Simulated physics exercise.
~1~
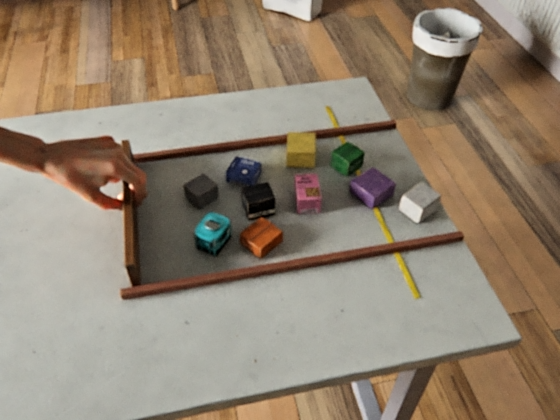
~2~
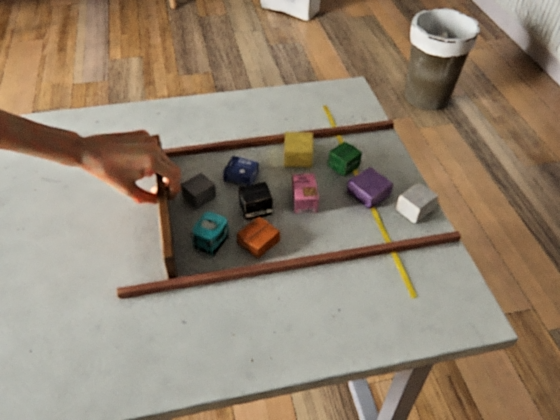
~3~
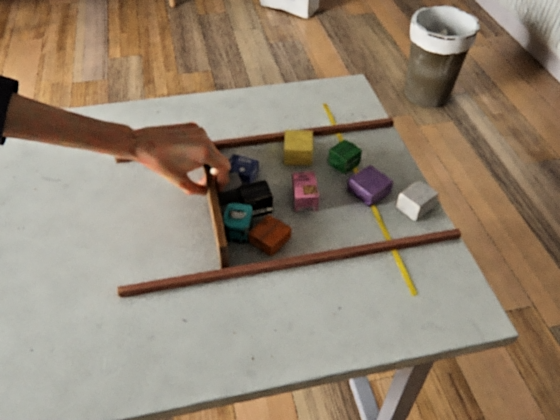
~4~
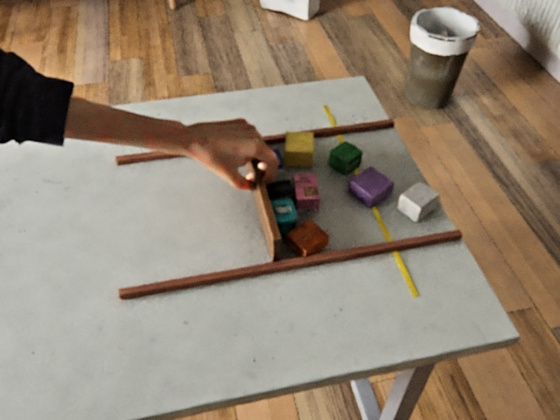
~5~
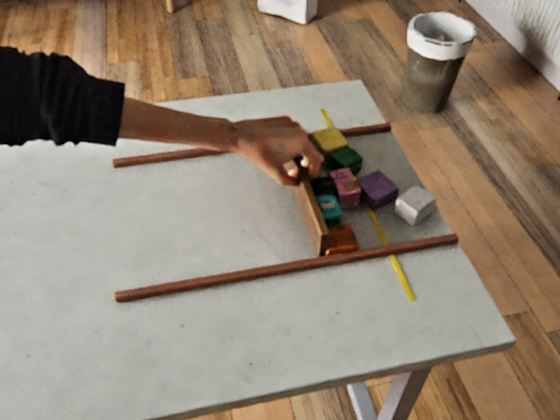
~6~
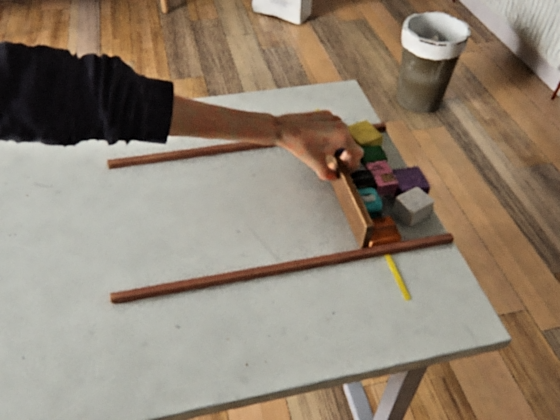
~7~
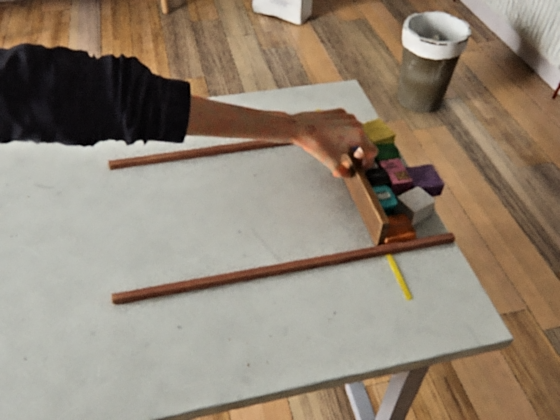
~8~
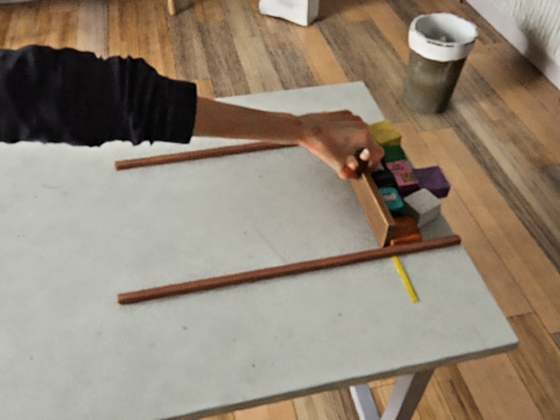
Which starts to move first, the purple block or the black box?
The black box starts to move first. The purple block only shifts later, once the board has pushed the cluster close to the table's right edge.
A hand reaches in from the left over a pale grey table, seen from above at a slant, and holds an upright wooden board between two reddish-brown rails. To its right lie grey, blue, turquoise, black, orange, pink, yellow, green, purple and white blocks, with a yellow tape strip near the table's right edge. The hand slides the board rightward, gathering first the nearer blocks and then the pink, yellow and green ones. The purple block is nudged toward the edge as the cluster tightens. The board stops at the tape, with the blocks crowded by the edge and none falling off.
